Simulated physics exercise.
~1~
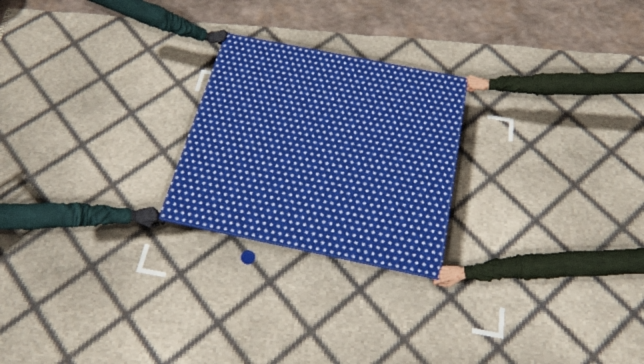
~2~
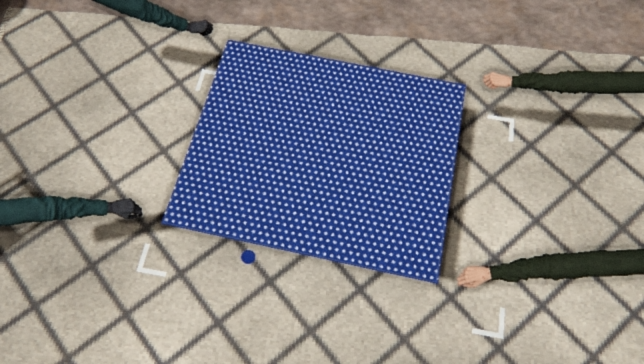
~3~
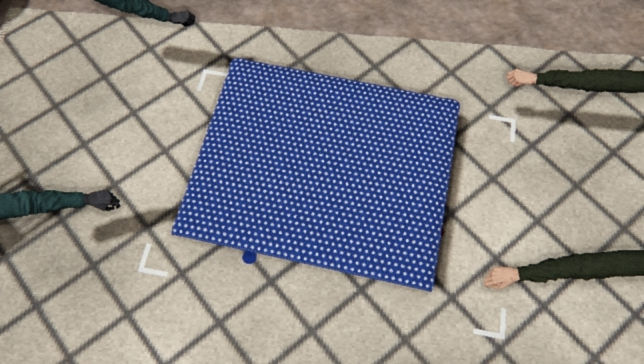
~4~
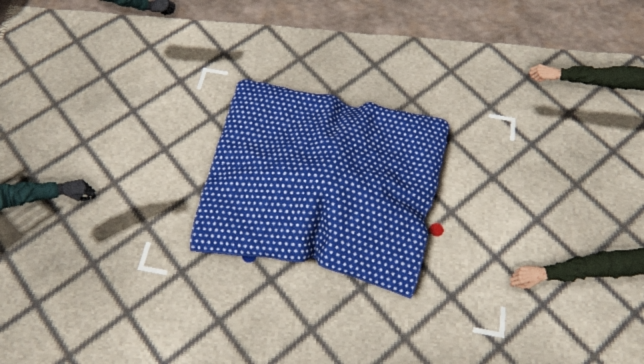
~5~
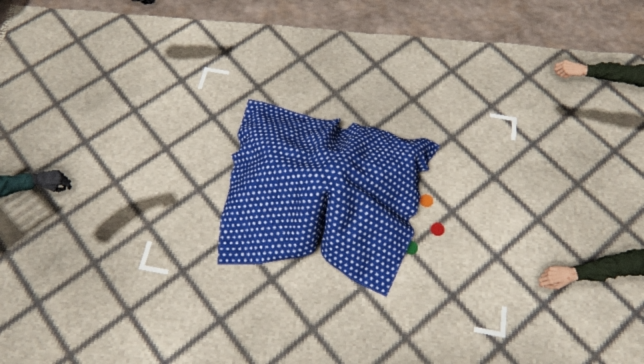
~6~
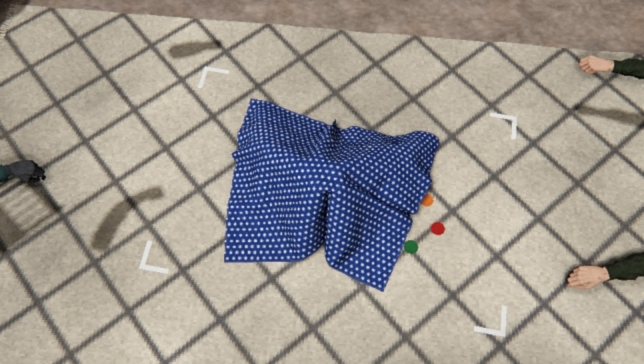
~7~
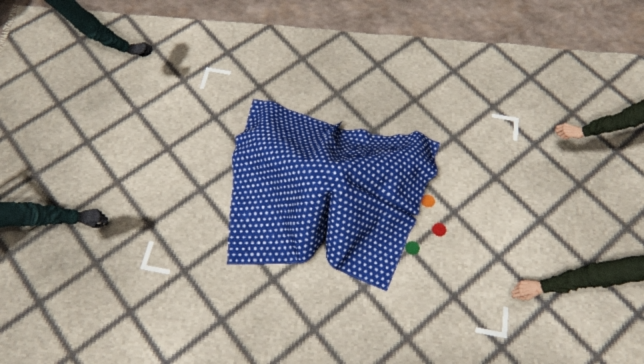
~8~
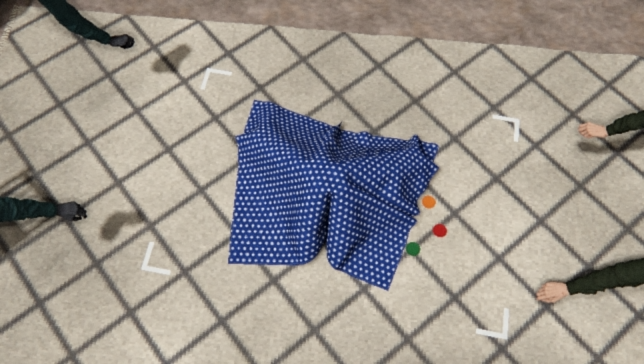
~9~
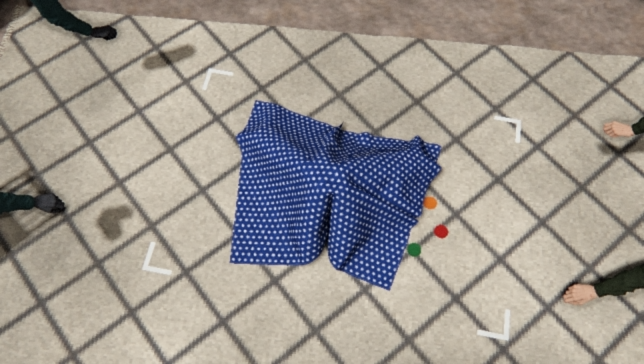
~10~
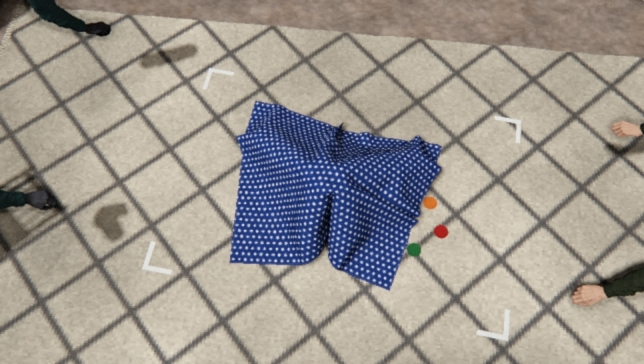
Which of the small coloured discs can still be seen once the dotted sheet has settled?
The orange, red and green discs remain in view just to the right of the crumpled sheet. The blue one is hidden beneath it.
